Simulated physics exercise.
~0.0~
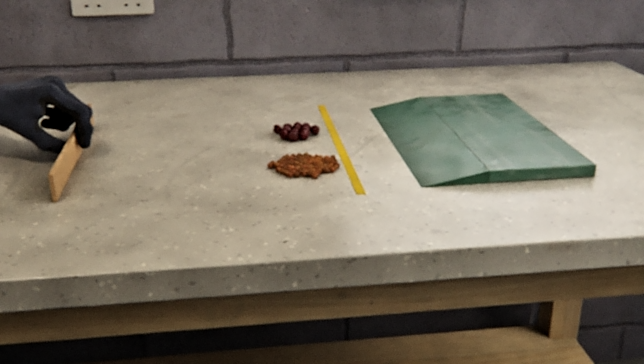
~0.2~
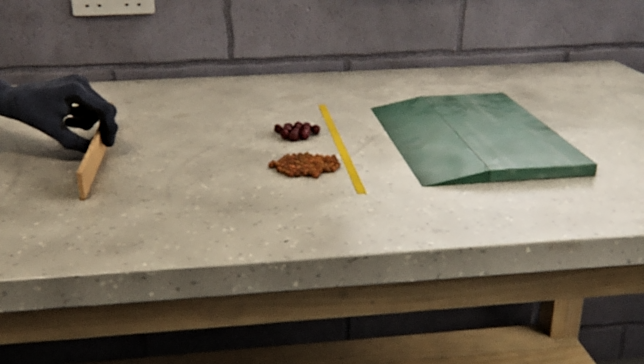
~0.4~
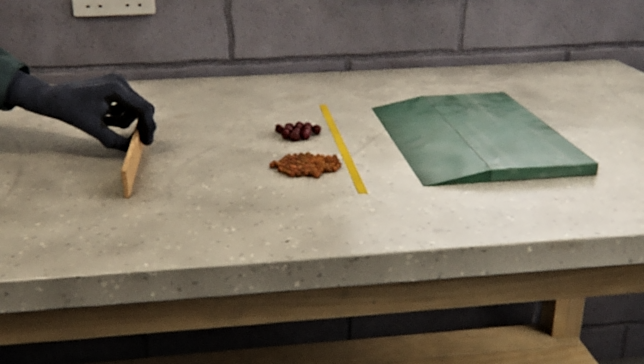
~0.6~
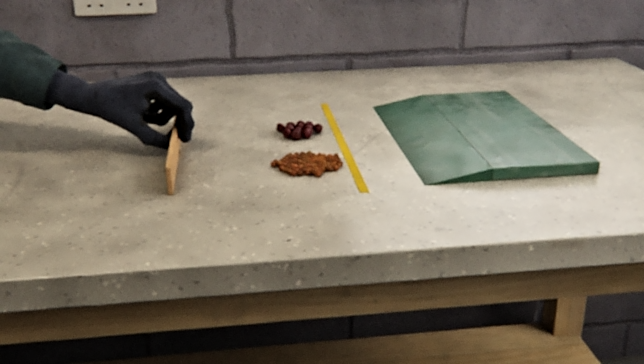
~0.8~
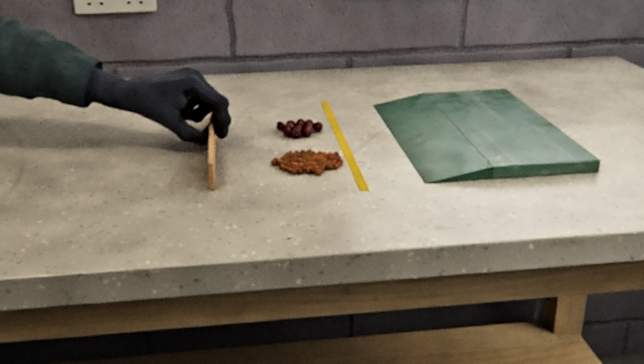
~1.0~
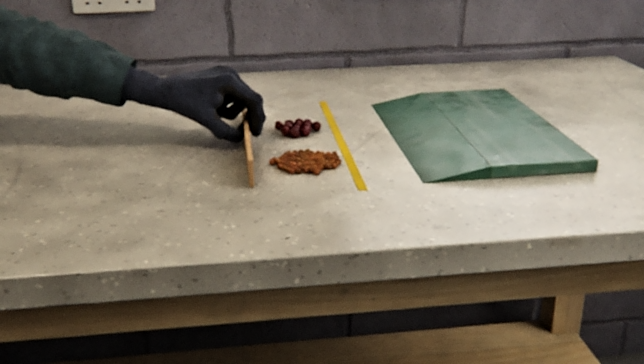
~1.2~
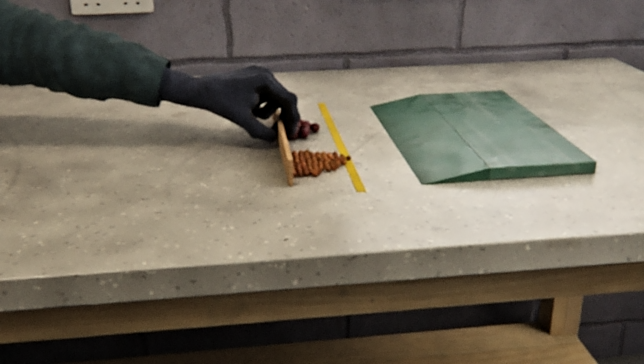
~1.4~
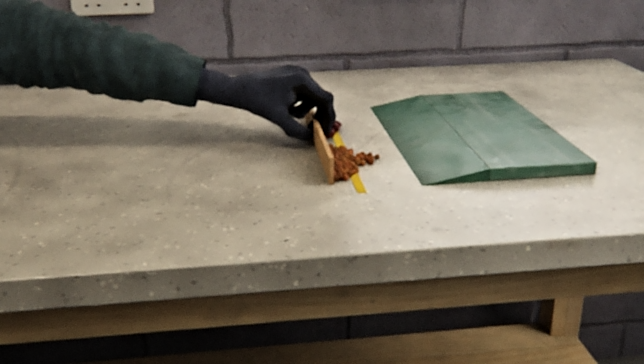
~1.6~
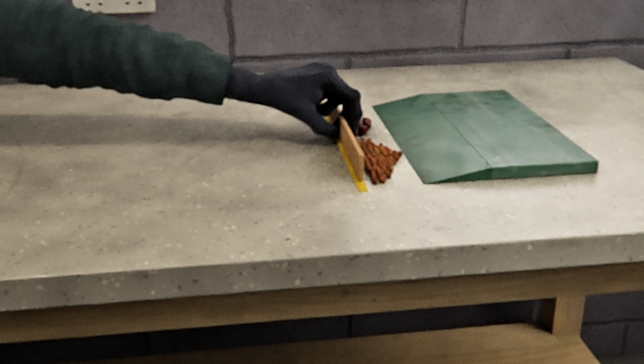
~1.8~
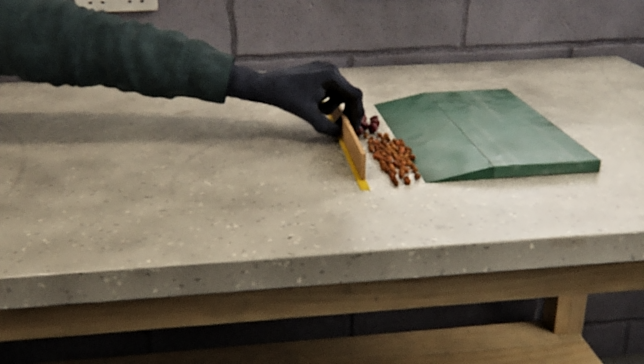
A gloved hand sweeps two small piles rightward with a card, stopping before the green wedge.
